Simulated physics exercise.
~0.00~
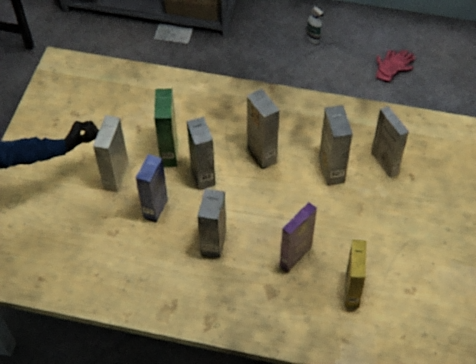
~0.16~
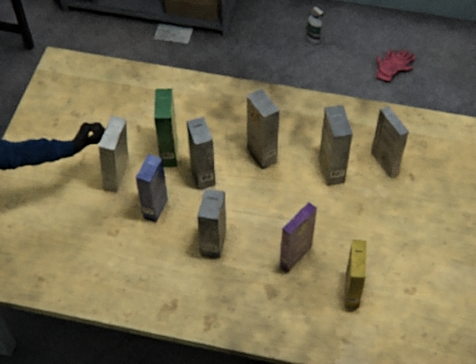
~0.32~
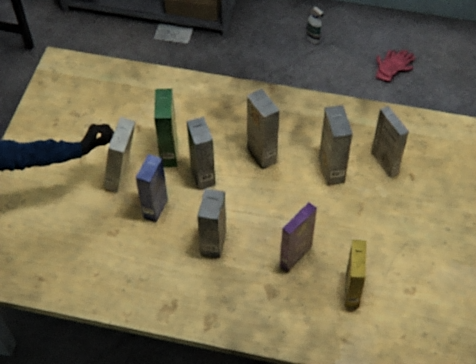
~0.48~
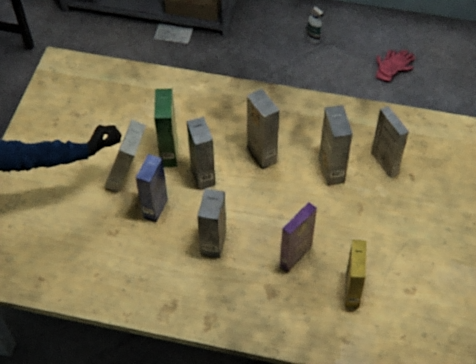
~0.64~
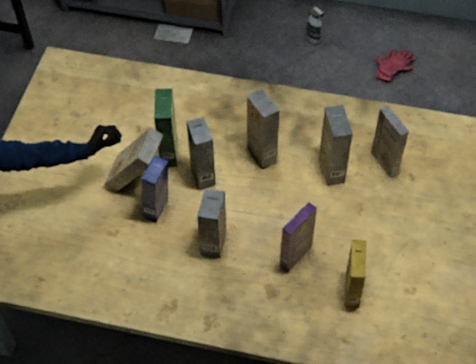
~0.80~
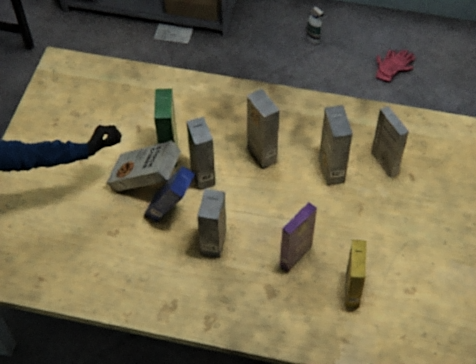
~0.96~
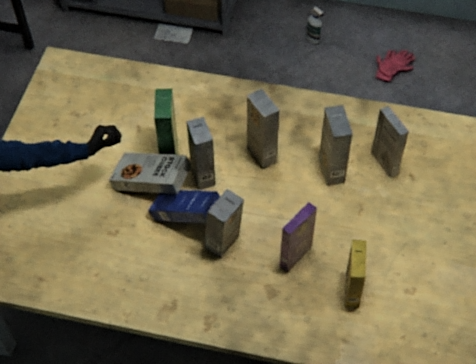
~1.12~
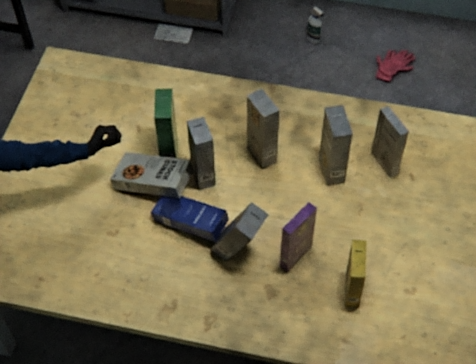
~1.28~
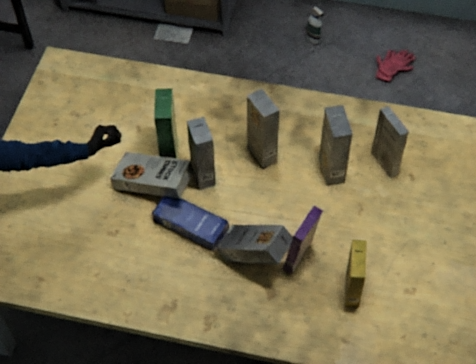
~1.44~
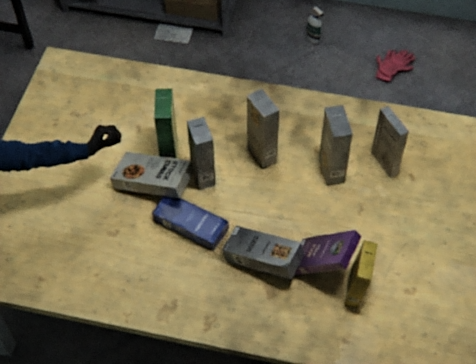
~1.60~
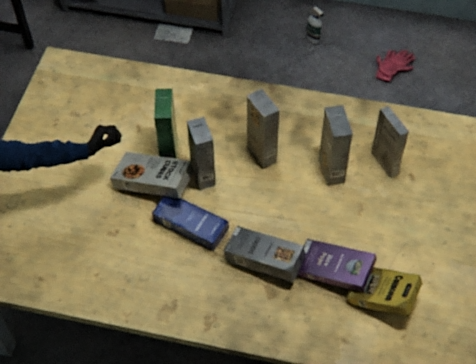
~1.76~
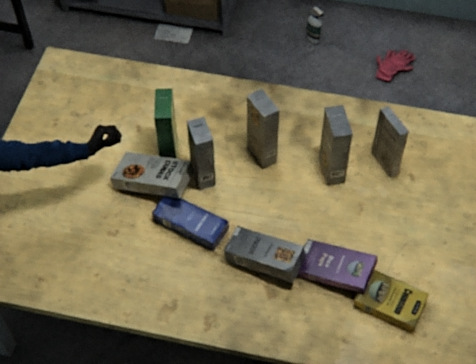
A hand tipped a pale box standing at the left of a wooden table, and it toppled onto a blue one, which knocked over a gray box, then the purple and finally the yellow, leaving the green box and four gray ones upright.
